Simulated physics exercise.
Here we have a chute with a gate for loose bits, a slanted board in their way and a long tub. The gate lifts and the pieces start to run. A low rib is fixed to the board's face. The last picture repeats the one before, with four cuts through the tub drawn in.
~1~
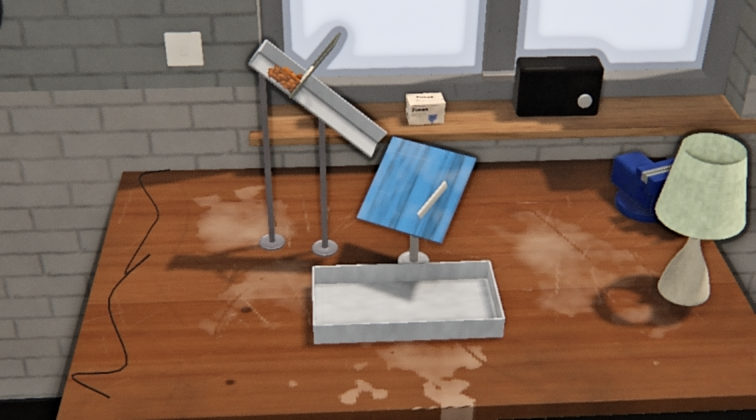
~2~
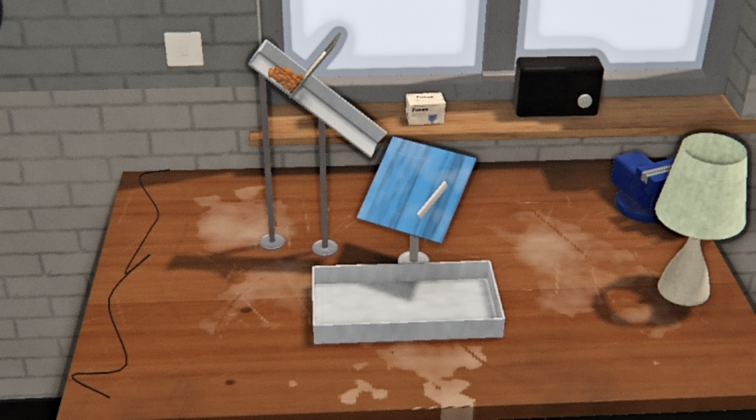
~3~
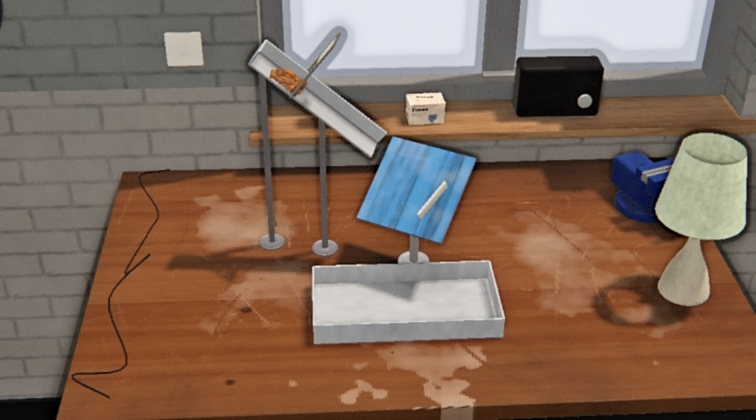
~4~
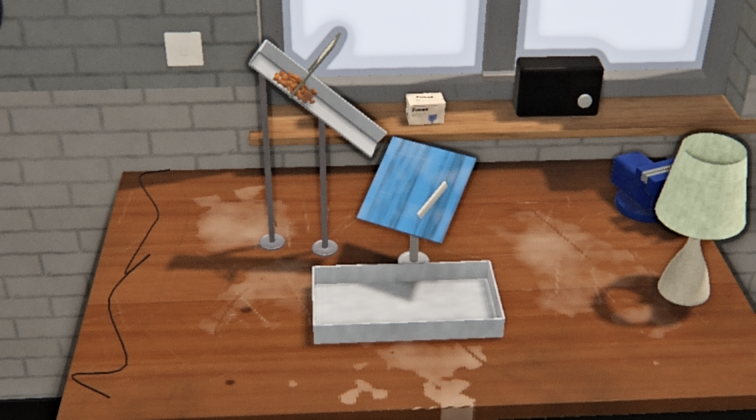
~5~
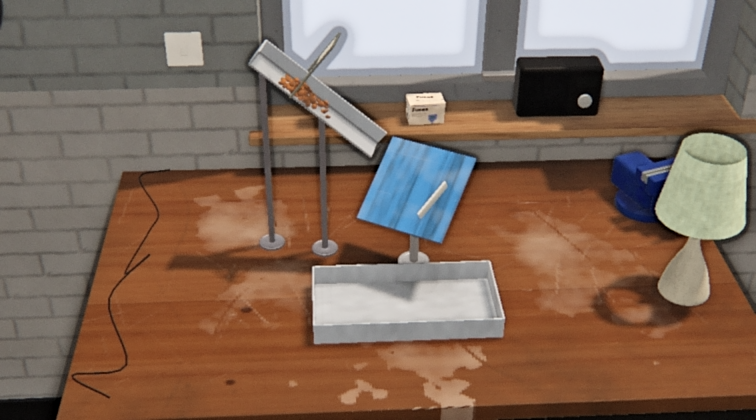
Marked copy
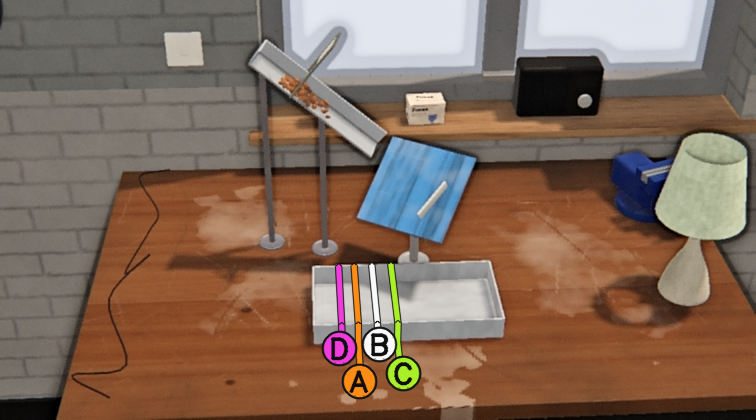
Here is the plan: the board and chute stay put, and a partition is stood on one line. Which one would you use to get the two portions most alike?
Best: C.
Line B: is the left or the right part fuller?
Right.
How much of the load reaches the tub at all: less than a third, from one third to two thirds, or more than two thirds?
About that: More than two thirds.
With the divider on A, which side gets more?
The right side.
On the marked copy, line A crosses the front rim at (358, 324); line B crosses the front rim at (377, 323); line C crosses the front rim at (397, 322); line D crosses the front rim at (341, 324).
If A is chosen, of what is caught, just a few on the left of the divider, almost all on the right.
If B is chosen, of what is caught, about a tenth on the left of the divider, almost all on the right.
If C is chosen, of what is caught, roughly two thirds on the left of the divider, roughly a third on the right.
If D is chosen, of what is caught, just a few on the left of the divider, almost all on the right.
